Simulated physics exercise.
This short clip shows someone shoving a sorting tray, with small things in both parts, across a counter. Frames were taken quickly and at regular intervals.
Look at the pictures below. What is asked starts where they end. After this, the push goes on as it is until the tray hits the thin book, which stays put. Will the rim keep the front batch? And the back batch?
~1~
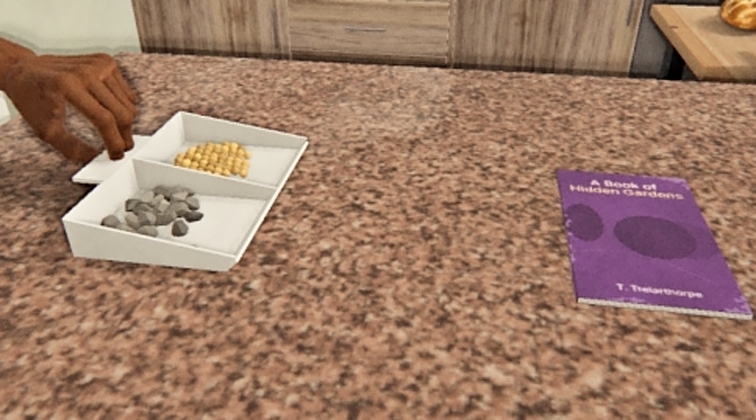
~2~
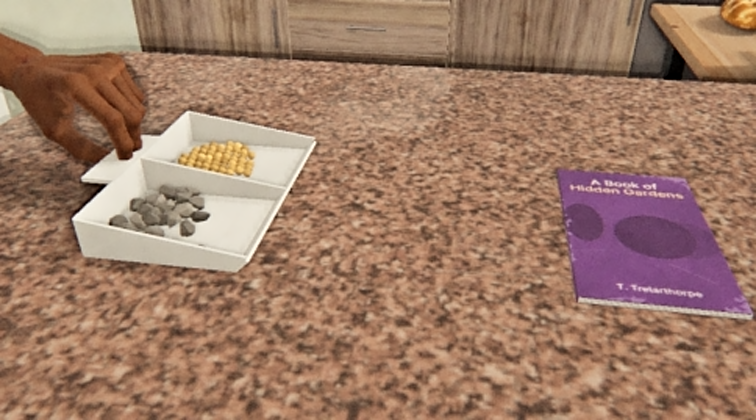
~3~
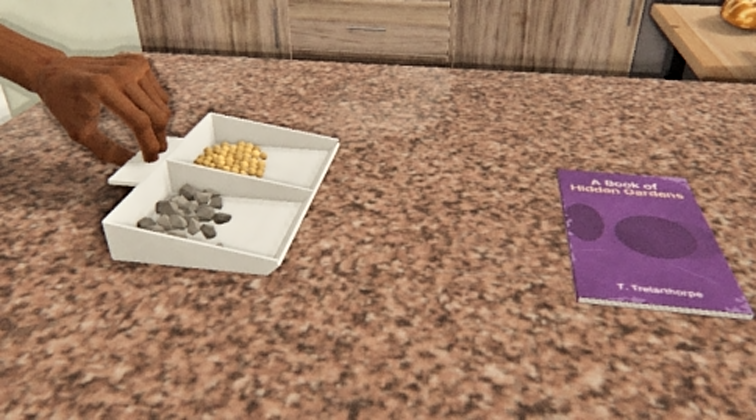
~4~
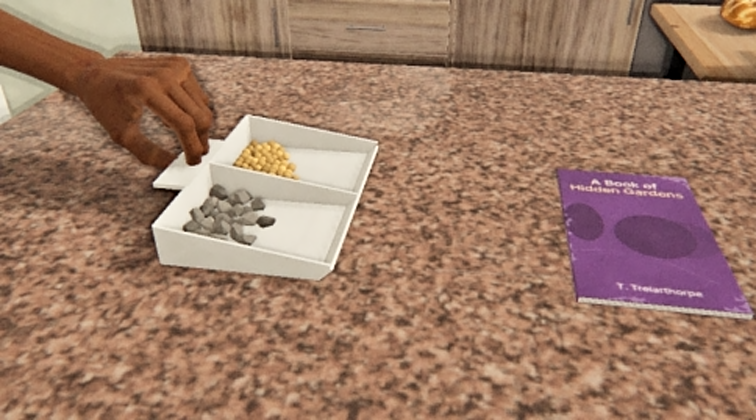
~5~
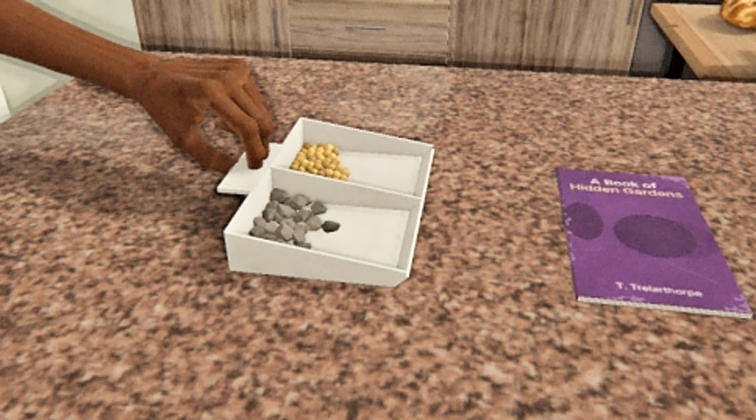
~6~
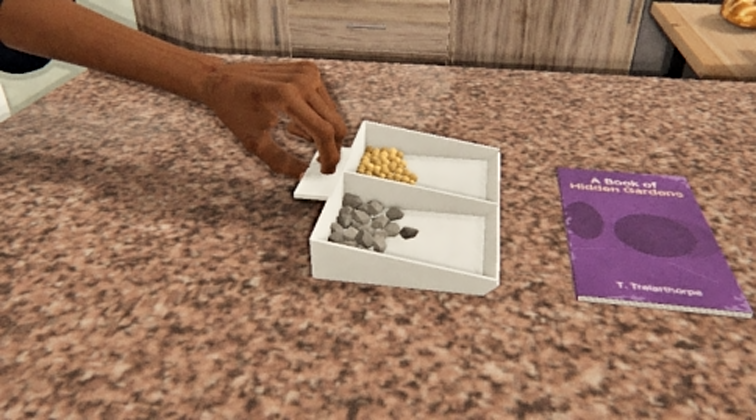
In this case the front batch sheds part of its load, and the back batch sheds part of its load too.
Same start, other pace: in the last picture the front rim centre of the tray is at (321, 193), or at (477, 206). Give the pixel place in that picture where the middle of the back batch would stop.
Try 1 about (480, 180); try 2 about (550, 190).
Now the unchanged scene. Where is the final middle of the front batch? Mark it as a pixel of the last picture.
Around (557, 254) in the last picture.
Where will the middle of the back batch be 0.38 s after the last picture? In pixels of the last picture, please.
Its centre lies close to (553, 189) in the last picture.
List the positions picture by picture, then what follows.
The first frame shows front rim (277, 192), at rest; thin book (650, 264); front batch (161, 219), some bits of gravel; back batch (213, 161), many dried chickpeas.
The second frame shows front rim (286, 192), hardly any of the way covered; back batch (217, 160).
The third frame shows front rim (313, 195), about a tenth of the way covered; front batch (189, 220).
The fourth frame shows front rim (358, 198), roughly a quarter of the way covered; back batch (258, 169).
The fifth frame shows front rim (422, 203), roughly half of the way covered; front batch (289, 227).
The sixth frame shows front rim (499, 208), the larger part of the way covered; thin book (650, 262); front batch (367, 233); back batch (381, 178).
Then, 0.03 s later than the last frame, tray still sliding, front rim near (533, 211); front batch all inside; back batch all inside.
Then, 0.17 s later than the last frame, tray stopped at the thin book; front batch roughly a quarter out of the tray; back batch roughly a quarter out of the tray.
Then, 0.38 s later than the last frame, tray stopped at the thin book; front batch roughly a quarter out of the tray; back batch roughly a third out of the tray.
When it is over, tray stopped at the thin book; front batch roughly a quarter out of the tray; back batch roughly a third out of the tray.
